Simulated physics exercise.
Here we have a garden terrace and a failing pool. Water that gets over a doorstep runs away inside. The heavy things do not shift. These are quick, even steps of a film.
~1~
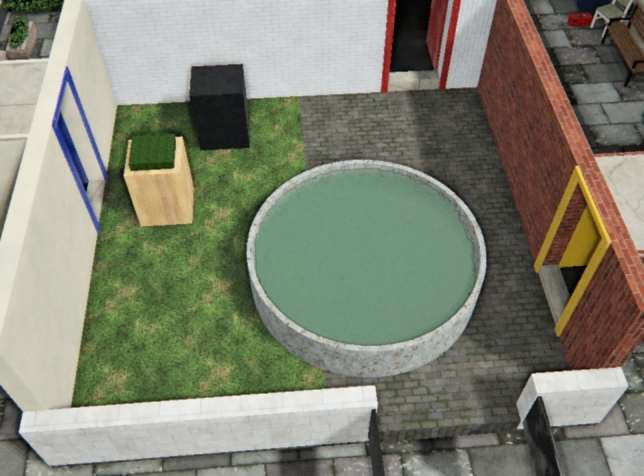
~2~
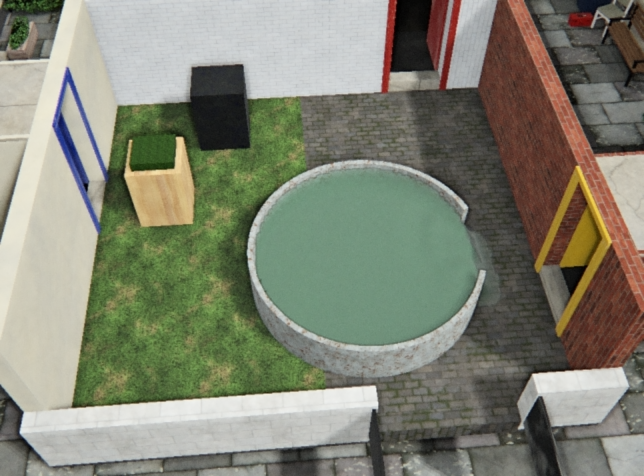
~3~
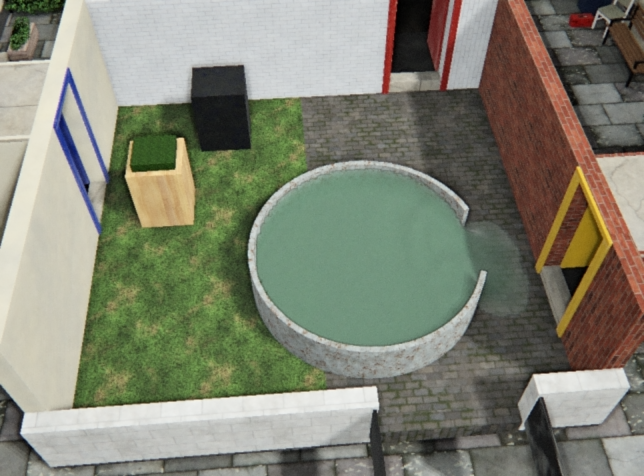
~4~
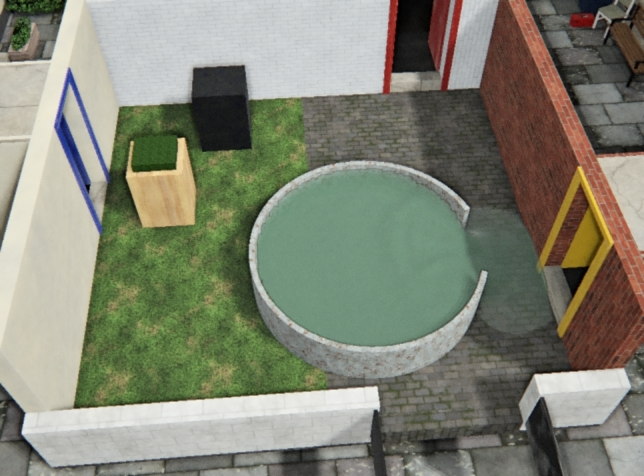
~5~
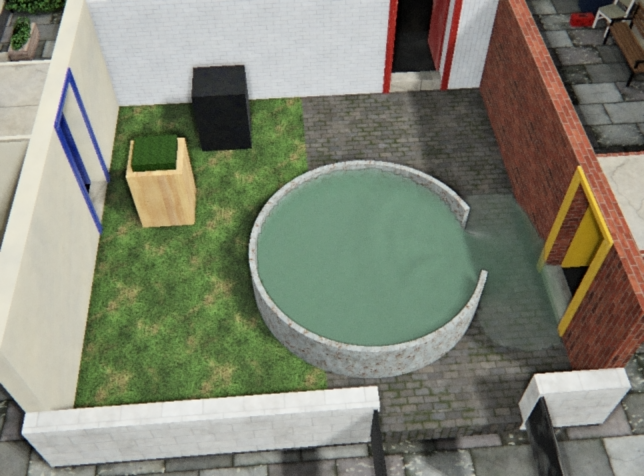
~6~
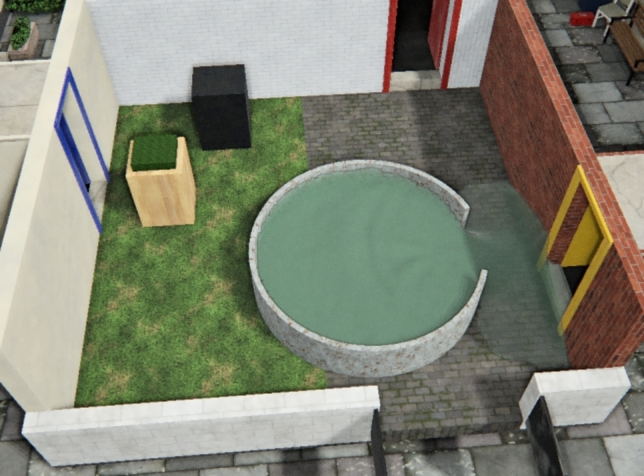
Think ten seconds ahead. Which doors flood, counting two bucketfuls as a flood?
In the end: The yellow door lets in a lot; the red door admits no more than that; the blue door admits no more than that.
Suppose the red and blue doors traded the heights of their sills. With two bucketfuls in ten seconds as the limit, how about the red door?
In short: Red lets more in.
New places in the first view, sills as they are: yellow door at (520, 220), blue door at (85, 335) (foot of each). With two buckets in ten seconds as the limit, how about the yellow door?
One by one: Yellow door takes more.
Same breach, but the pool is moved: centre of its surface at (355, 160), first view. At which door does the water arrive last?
That is the blue door.
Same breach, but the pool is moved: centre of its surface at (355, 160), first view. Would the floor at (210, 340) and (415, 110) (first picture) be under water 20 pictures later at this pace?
In turn: Free of water, flooded.
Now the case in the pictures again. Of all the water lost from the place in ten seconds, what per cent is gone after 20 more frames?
Roughly 35 per cent.
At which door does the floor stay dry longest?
That is the blue one.
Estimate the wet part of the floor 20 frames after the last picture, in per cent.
Close to 50 %.
A moment on, water covers 15 % of the floor; the yellow door over two buckets in, the red door not reached, the blue door not reached.
Next, water covers 30 % of the floor; the yellow door far over two buckets in, the red door wet at the sill, nothing in, the blue door not reached.
Then, water covers 50 % of the floor; the yellow door far over two buckets in, the red door wet at the sill, nothing in, the blue door not reached.
Later, water covers 80 % of the floor; the yellow door far over two buckets in, the red door wet at the sill, nothing in, the blue door not reached.
In the end, water covers 100 % of the floor; the yellow door far over two buckets in, the red door wet at the sill, nothing in, the blue door wet at the sill, nothing in.
